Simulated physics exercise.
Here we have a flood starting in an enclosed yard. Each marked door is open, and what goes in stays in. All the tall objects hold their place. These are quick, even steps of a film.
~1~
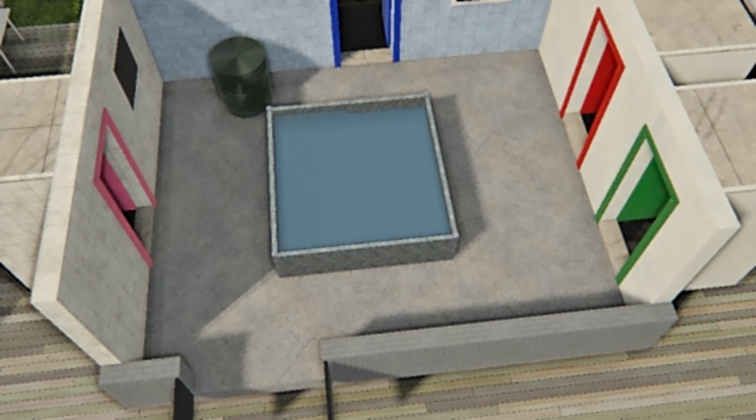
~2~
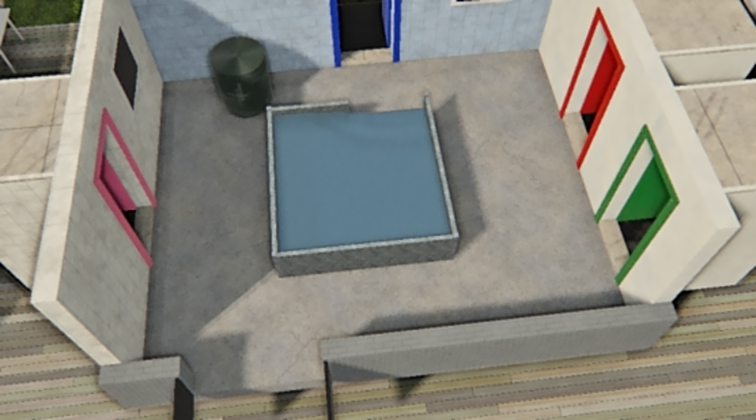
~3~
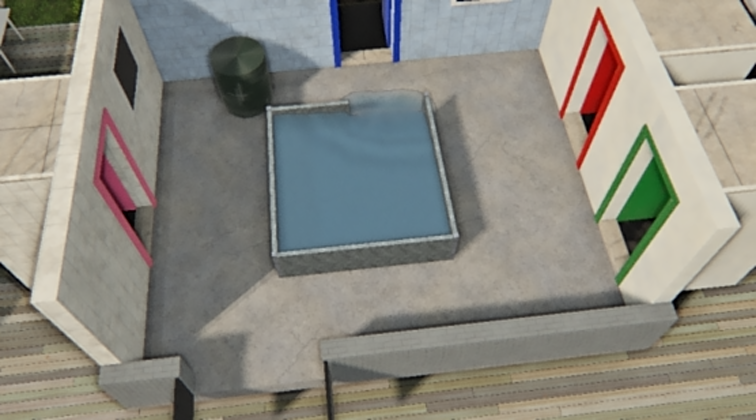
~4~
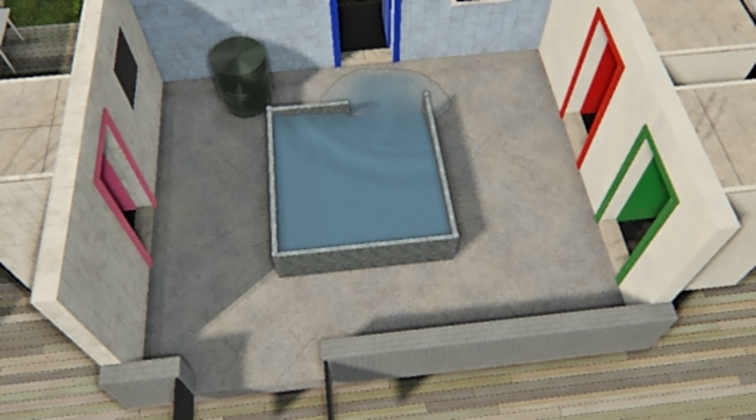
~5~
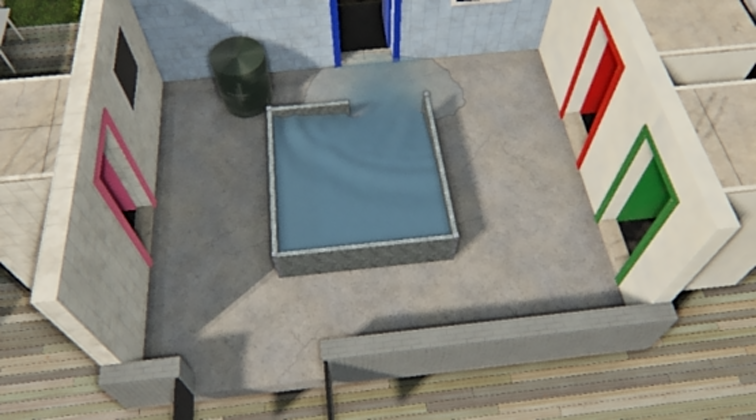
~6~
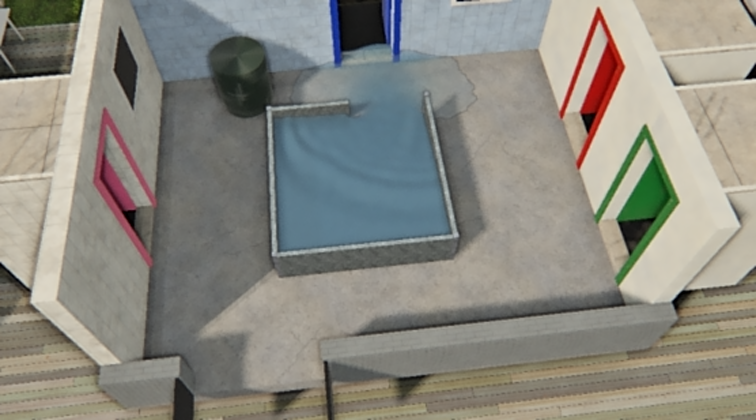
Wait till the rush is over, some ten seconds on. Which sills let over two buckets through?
In the end: The pink door holds within the limit; the green door holds within the limit; the blue door floods; the red door holds within the limit.
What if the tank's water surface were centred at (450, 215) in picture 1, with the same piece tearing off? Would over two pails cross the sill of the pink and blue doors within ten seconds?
My reading: Pink keeps below it; blue goes over.
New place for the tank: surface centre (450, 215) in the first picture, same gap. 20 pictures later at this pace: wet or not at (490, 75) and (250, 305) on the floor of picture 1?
As listed: Under water, clear.
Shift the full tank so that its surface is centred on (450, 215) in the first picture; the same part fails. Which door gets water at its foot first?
First comes the blue door.
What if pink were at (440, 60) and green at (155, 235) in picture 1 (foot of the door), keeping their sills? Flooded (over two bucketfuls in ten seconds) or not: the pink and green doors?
Then: Pink floods; green takes less.
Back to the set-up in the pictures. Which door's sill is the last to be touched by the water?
The one in pink.
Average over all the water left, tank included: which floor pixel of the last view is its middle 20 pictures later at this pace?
At about (383, 154).
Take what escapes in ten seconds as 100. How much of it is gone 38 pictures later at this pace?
Near 85 in a hundred.
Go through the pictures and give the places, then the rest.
In the first frame, still water in the water tank at (357, 172).
In the second frame, the front is at a hidden place, out from the gap on the water tank's far side.
In the third frame, the front is at a hidden place, out from the gap on the water tank's far side.
In the fourth frame, water pours out on the water tank's far side and has run to (363, 72).
In the fifth frame, the front is at (423, 59), out from the gap on the water tank's far side.
In the sixth frame, water pours out on the water tank's far side and has run to (307, 70).
A moment on, water covers 15 % of the floor; the pink door not reached, the green door not reached, the blue door far over two buckets in, the red door not reached.
Next, water covers 25 % of the floor; the pink door not reached, the green door not reached, the blue door far over two buckets in, the red door not reached.
Then, water covers 45 % of the floor; the pink door not reached, the green door wet at the sill, nothing in, the blue door far over two buckets in, the red door wet at the sill, nothing in.
Later, water covers 75 % of the floor; the pink door wet at the sill, nothing in, the green door wet at the sill, nothing in, the blue door far over two buckets in, the red door wet at the sill, nothing in.
In the end, water covers 95 % of the floor; the pink door wet at the sill, nothing in, the green door wet at the sill, nothing in, the blue door far over two buckets in, the red door wet at the sill, nothing in.
